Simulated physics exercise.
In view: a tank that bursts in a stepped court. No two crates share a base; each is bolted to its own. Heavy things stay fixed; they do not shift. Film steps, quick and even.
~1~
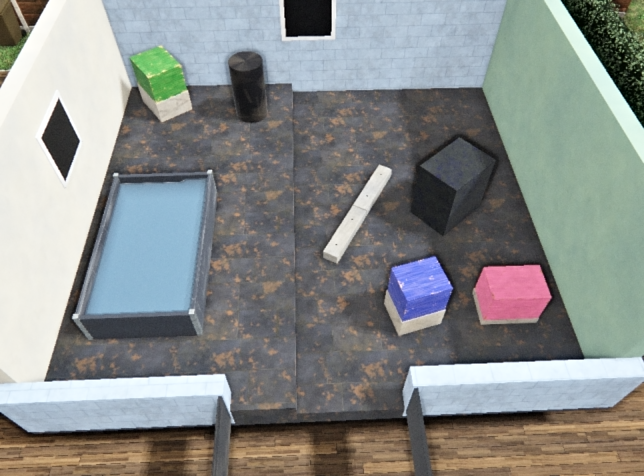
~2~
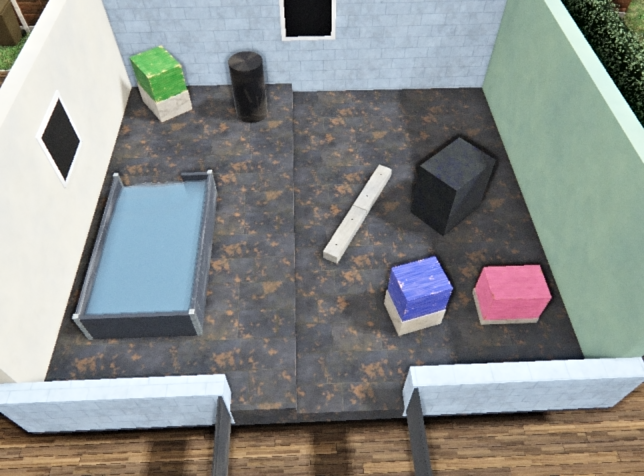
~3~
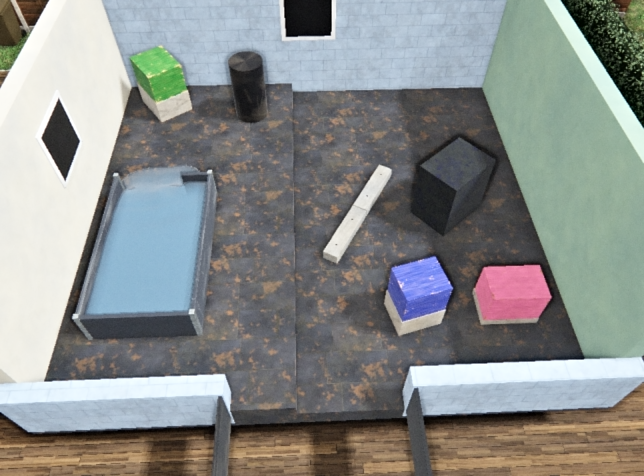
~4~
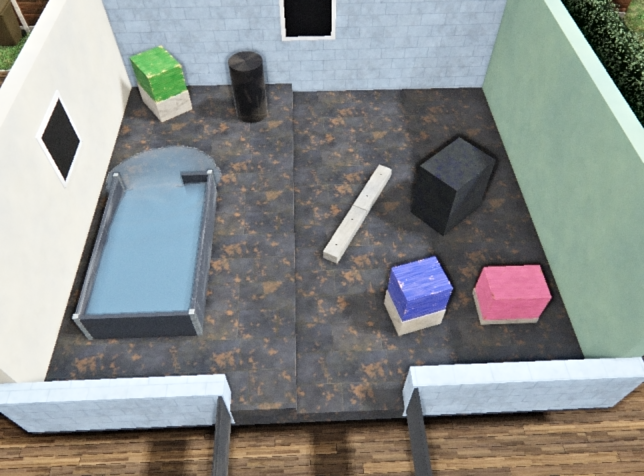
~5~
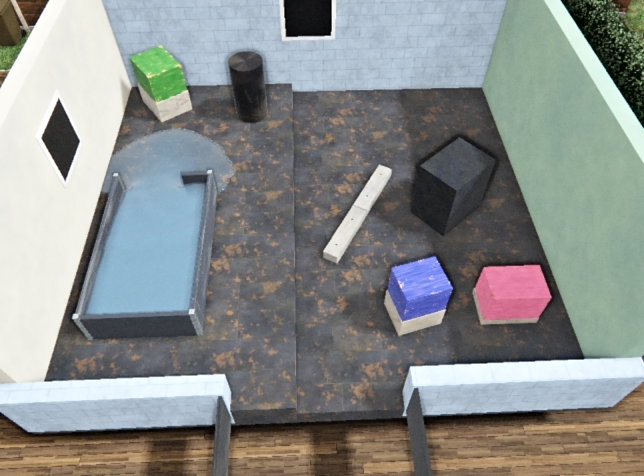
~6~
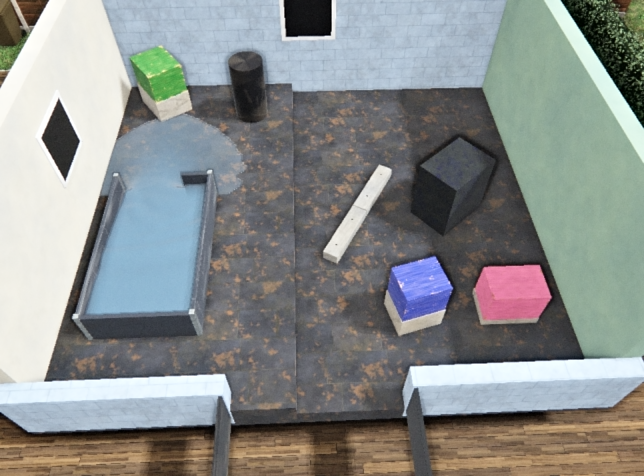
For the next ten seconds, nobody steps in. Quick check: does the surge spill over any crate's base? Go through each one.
The green crate is protected; the blue crate is protected; the pink crate is protected.
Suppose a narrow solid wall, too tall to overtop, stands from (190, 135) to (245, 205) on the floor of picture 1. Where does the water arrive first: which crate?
That would be the green crate.
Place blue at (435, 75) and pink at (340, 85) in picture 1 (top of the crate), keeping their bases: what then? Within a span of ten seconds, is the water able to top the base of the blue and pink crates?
I'd bet the blue one stays clear and the pink one is inundated.
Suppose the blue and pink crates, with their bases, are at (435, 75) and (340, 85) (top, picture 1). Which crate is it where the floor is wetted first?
The one in green.
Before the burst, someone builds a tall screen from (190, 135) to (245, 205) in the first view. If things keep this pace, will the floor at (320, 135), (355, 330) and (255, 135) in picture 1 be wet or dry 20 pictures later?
Taking the three spots in order: Spared, spared, soaked.
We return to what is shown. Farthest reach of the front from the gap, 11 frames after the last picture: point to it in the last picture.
The wet point farthest out is around (321, 93).
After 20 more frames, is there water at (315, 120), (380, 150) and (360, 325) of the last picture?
Taking the three spots one by one, I'd call them drenched, clear and clear.
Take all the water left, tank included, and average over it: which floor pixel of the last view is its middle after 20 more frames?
Around pixel (183, 176) of the last picture.
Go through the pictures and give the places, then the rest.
The first frame shows the open tank at (152, 241) is whole and still.
In the second frame, water pours out on the open tank's far side and has run to a hidden place.
In the third frame, water pours out on the open tank's far side and has run to (191, 171).
In the fourth frame, water pours out on the open tank's far side and has run to (184, 150).
In the fifth frame, the front is at (181, 132), out from the gap on the open tank's far side.
In the sixth frame, water pours out on the open tank's far side and has run to (180, 117).
A moment on, water covers 15 % of the floor; the green crate water round its plinth, the blue crate not reached, the pink crate not reached.
Next, water covers 15 % of the floor; the green crate water round its plinth, the blue crate not reached, the pink crate not reached.
Then, water covers 25 % of the floor; the green crate water round its plinth, the blue crate not reached, the pink crate not reached.
Later, water covers 55 % of the floor; the green crate water round its plinth, the blue crate not reached, the pink crate not reached.
In the end, water covers 75 % of the floor; the green crate stayed above the water, the blue crate stayed above the water, the pink crate stayed above the water.
